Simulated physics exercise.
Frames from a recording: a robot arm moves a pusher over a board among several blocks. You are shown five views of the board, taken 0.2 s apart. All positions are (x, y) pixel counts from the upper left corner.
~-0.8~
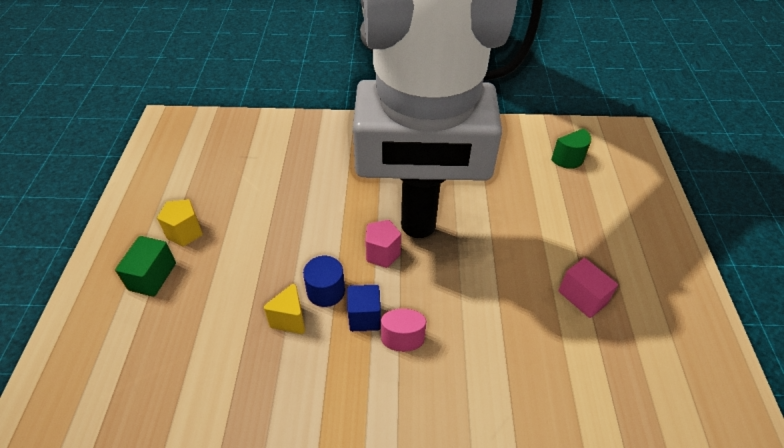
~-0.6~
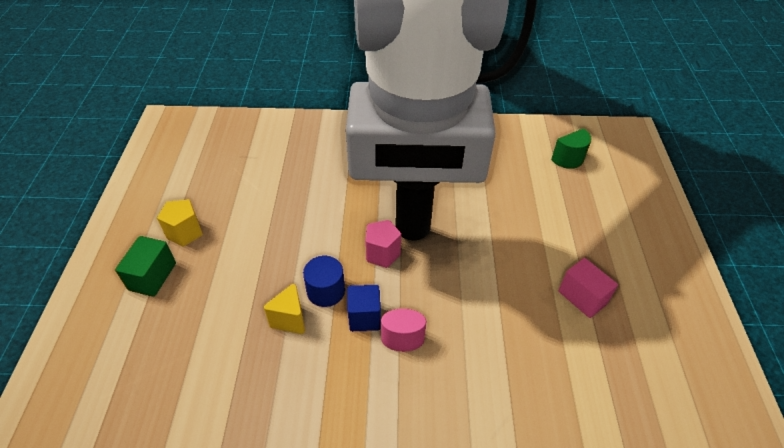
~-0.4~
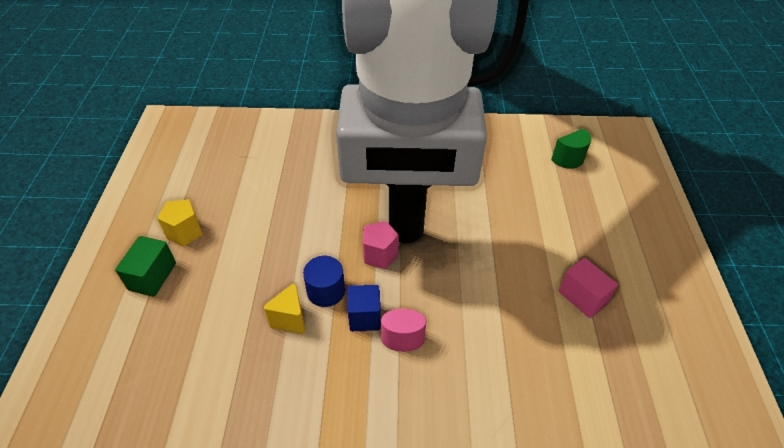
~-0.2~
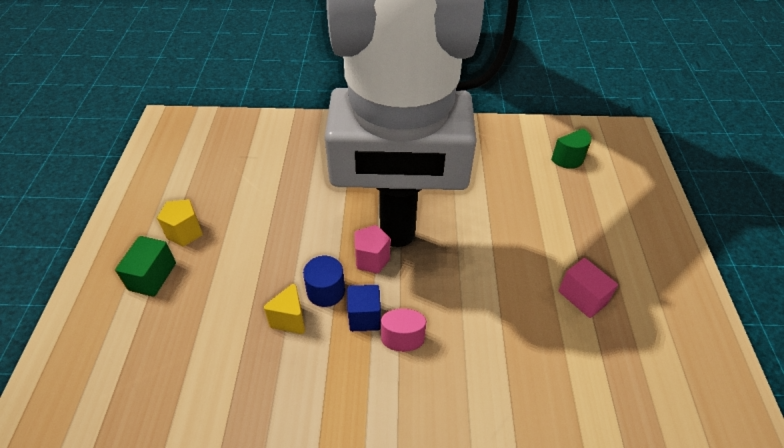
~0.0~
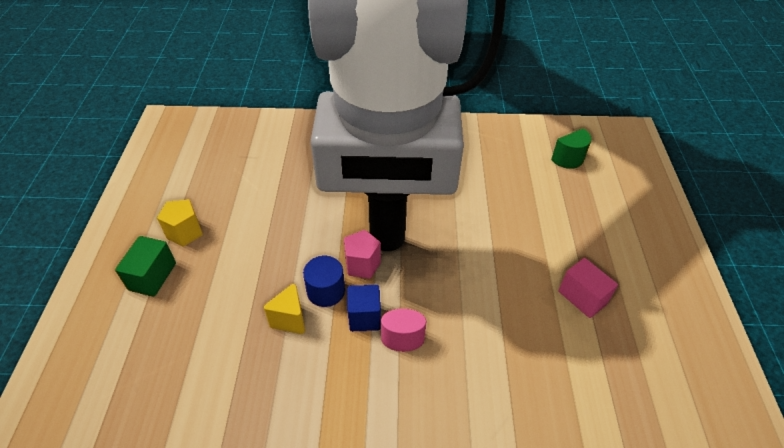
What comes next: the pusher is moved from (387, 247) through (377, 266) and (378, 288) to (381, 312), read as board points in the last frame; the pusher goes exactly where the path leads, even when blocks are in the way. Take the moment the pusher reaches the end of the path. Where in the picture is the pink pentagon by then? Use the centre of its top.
My estimate: (340, 260).
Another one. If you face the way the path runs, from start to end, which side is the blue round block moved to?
It slides rightward.
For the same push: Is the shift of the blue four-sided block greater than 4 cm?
I expect not.
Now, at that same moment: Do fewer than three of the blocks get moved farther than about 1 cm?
That would be a no.
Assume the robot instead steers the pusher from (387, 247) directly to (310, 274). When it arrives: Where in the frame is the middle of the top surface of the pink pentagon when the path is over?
The centre of its top will be at (333, 277).
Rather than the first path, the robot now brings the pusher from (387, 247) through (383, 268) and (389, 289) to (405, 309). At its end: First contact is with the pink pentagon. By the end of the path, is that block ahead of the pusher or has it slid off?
When the path ends, it will lie beside or behind the pusher.
What follows on the original path. Halfway along, pusher at (376, 268); yellow triangle at (282, 305); blue round block at (308, 278); pink pentagon at (340, 260), turned 40° clockwise.
At the end, pusher at (381, 303); yellow triangle at (282, 305); blue round block at (308, 278); pink pentagon at (340, 260), turned 40° clockwise; blue four-sided block at (357, 317), turned 45° clockwise.
